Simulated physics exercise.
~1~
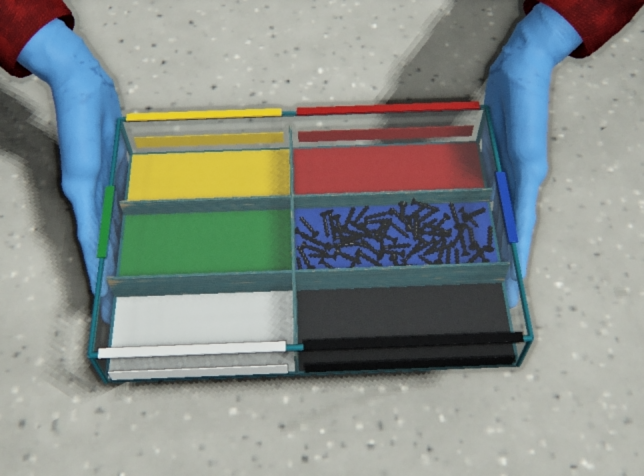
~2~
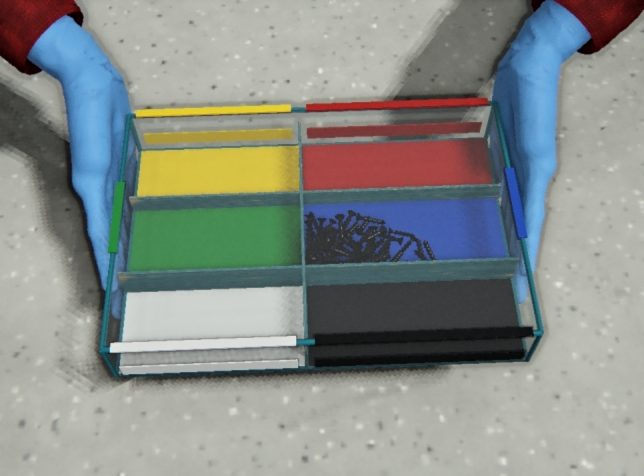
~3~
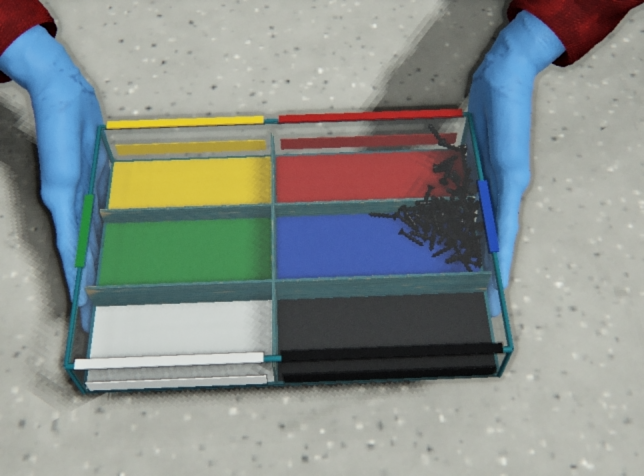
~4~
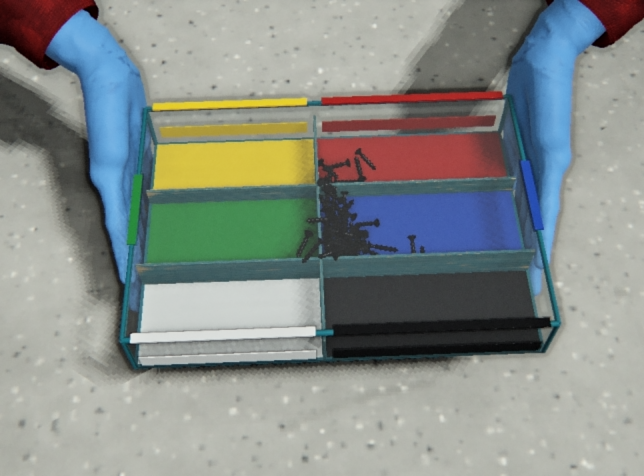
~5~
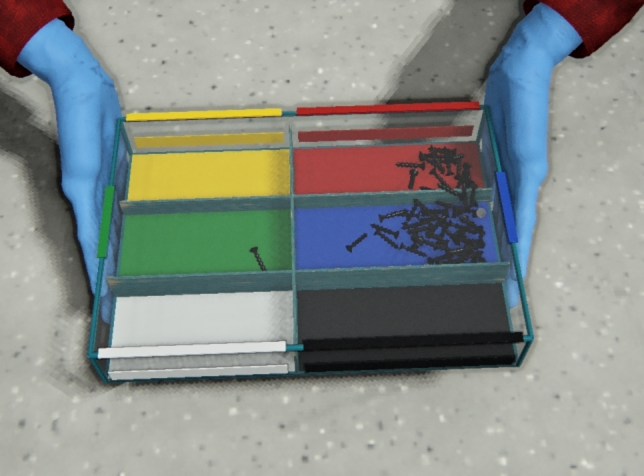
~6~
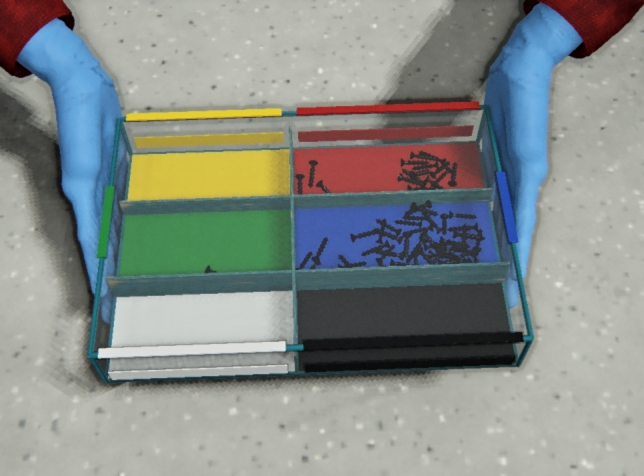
Black screws in a shaken divided box slide about, ending mostly in blue, some in red.
